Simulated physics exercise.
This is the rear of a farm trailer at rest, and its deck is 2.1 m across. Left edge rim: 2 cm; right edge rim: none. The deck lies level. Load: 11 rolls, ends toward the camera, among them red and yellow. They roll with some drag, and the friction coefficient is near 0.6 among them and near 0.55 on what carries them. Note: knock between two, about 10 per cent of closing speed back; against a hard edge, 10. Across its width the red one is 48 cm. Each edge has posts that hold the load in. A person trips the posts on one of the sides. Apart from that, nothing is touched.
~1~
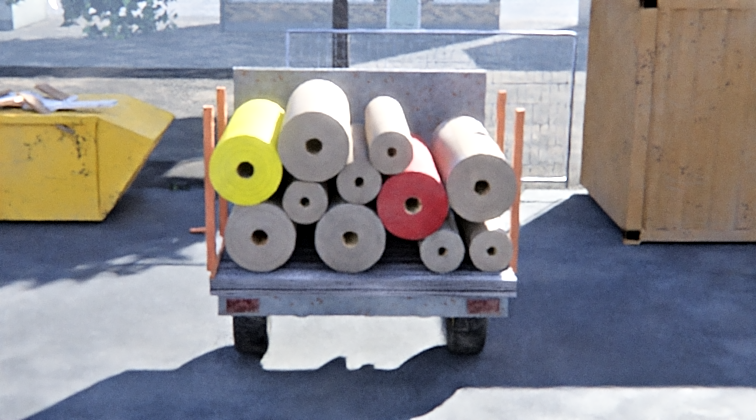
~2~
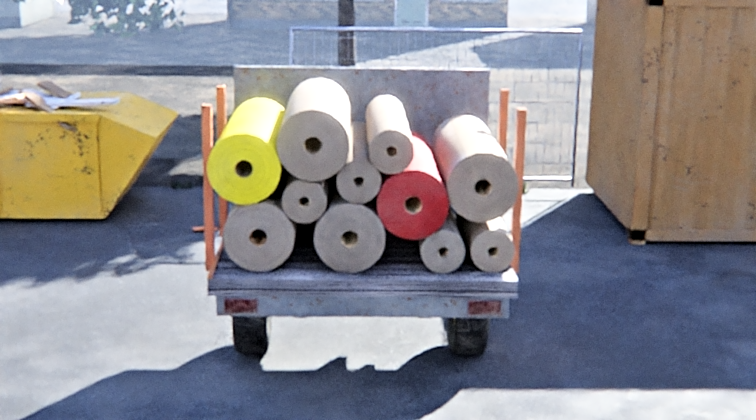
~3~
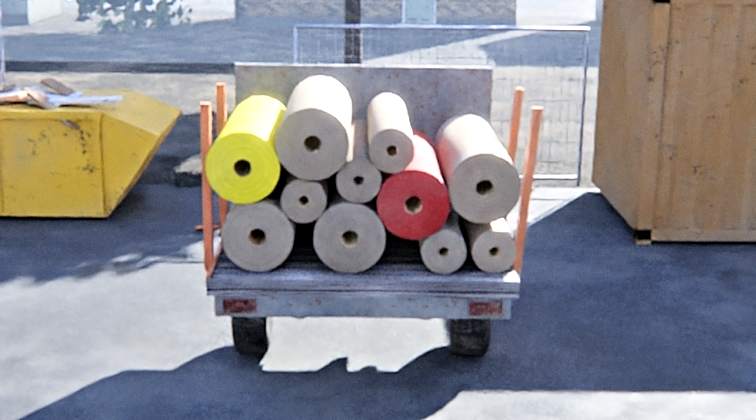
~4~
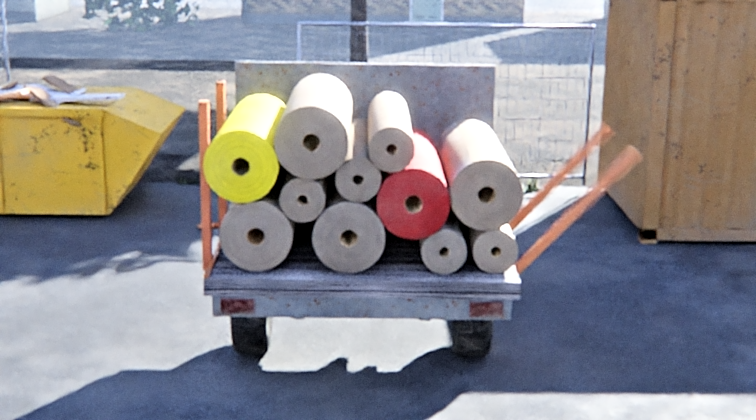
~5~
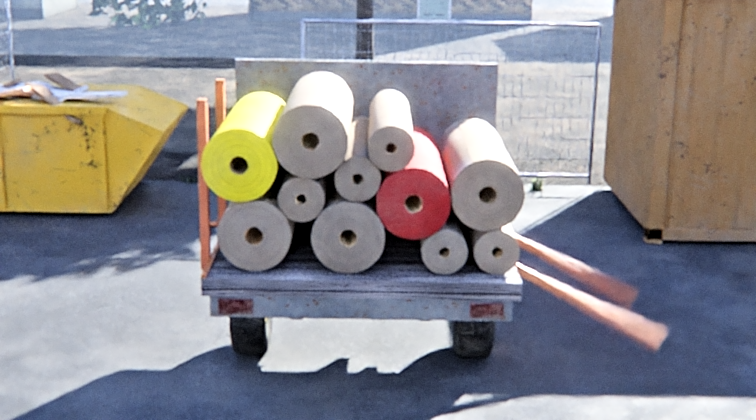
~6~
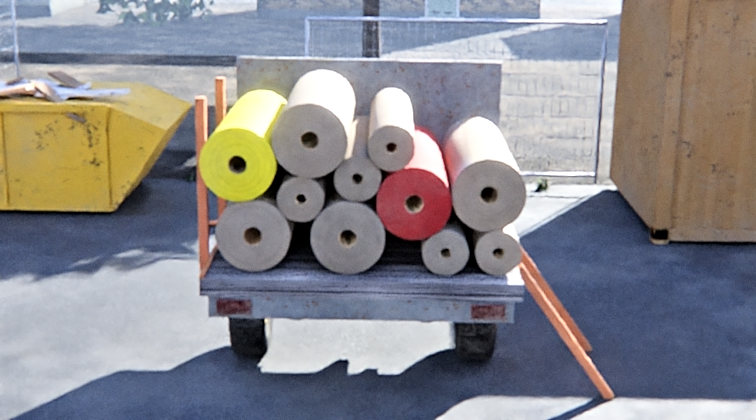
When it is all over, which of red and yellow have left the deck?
Note: Red is not lost. Yellow is not lost.
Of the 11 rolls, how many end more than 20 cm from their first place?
0.
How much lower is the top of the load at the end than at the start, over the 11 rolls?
About 0 cm lower.
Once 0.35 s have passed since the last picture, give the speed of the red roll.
Near 0.0 m/s.
Then, 0.4 s after the last picture, red is up on others, 70 cm from the right edge; yellow is up on others, 25 cm from the left edge; 0 off so far.
At rest (0.8 s after the last picture), red is up on others, 70 cm from the right edge; yellow is up on others, 25 cm from the left edge; 0 off so far.
